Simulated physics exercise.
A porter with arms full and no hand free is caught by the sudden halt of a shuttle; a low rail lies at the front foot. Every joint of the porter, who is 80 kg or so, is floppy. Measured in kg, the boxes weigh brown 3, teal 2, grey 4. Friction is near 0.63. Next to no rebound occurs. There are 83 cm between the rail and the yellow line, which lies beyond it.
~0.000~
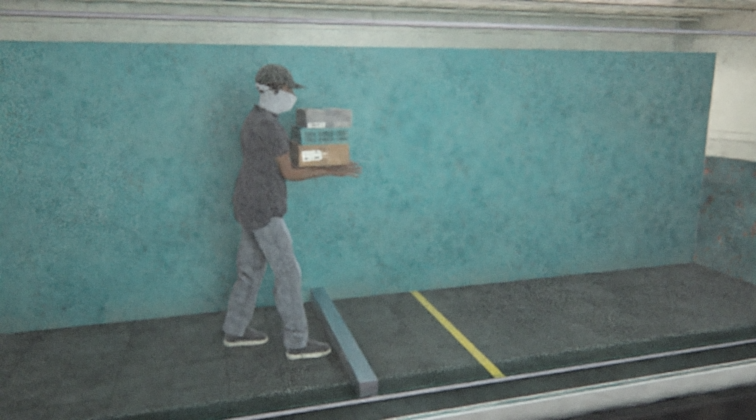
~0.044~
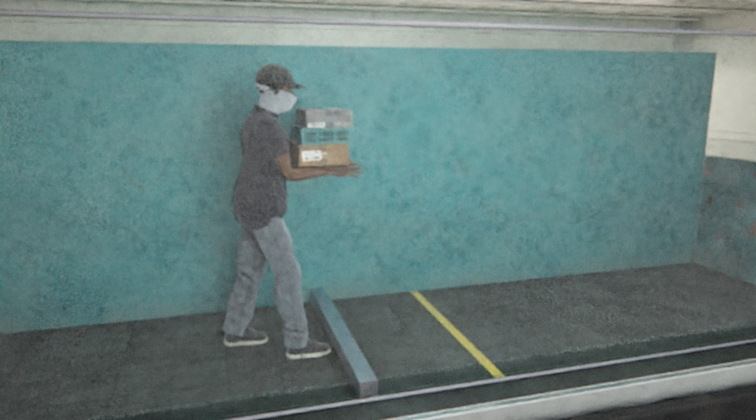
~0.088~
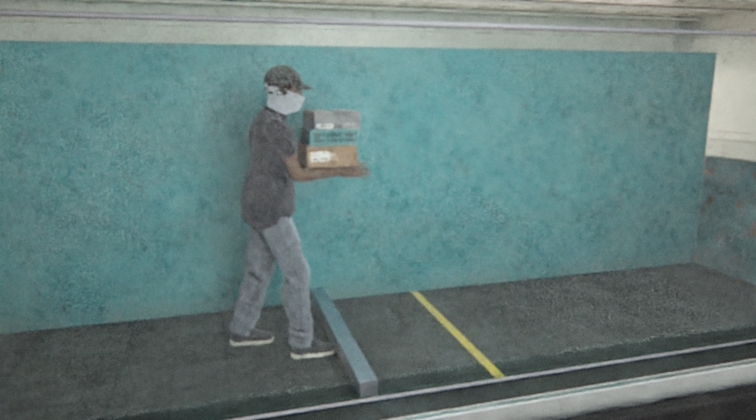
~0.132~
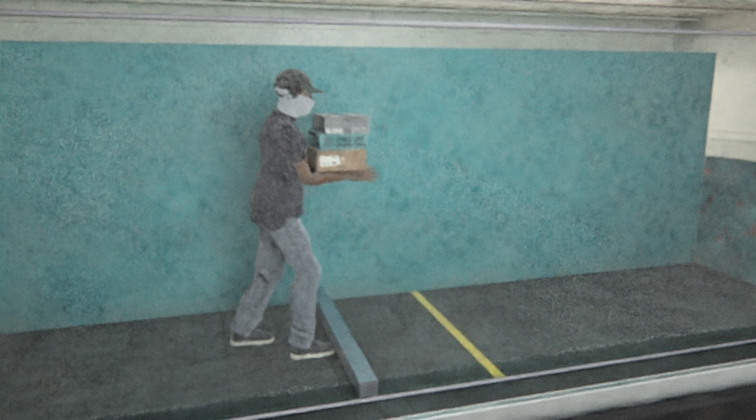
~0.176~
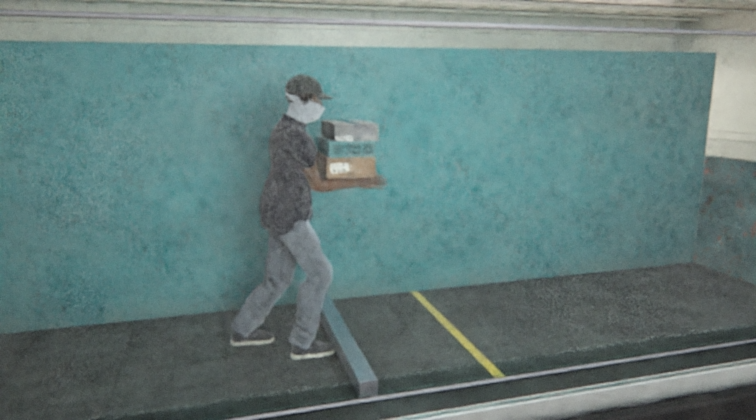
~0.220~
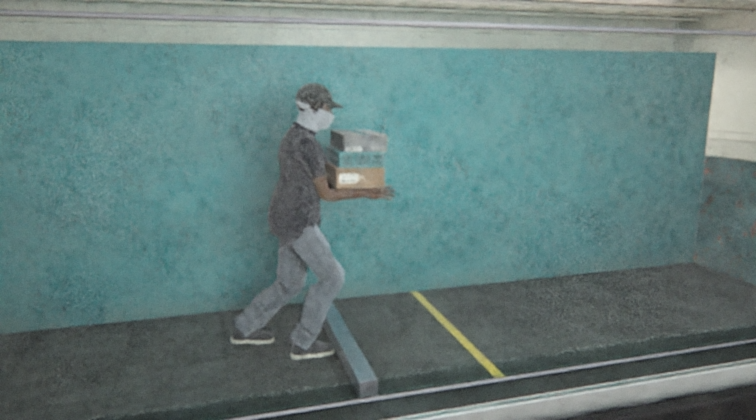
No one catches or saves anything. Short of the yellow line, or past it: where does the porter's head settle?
I expect it to go further than the line.
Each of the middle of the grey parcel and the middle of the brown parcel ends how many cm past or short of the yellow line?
The grey parcel ends 80 cm past, and the brown parcel ends 10 cm short.
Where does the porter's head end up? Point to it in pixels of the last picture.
Somewhere about (496, 327) in the final view.
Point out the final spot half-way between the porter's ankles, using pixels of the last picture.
Close to pixel (338, 356).
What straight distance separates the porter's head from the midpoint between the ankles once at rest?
Some 100 cm apart.
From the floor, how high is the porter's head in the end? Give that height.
About 15 cm above the floor.
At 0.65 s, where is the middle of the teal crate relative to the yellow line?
Position: Approx. 15 cm short.
After 0.45 s the porter's head is 56 cm short of the yellow line, near (371, 186) in the last picture's view; the teal crate 35 cm short of the yellow line, tilted 30°.
After 0.65 s the porter's head is 12 cm short of the yellow line, near (440, 276) in the last picture's view.
After 0.95 s the porter's head is 9 cm past the yellow line, near (477, 289) in the last picture's view; the teal crate 5 cm past the yellow line, tilted 180°.
At rest, 2.9 s, brown parcel stops short of the yellow line; grey parcel crosses the yellow line; porter's head crosses the yellow line.
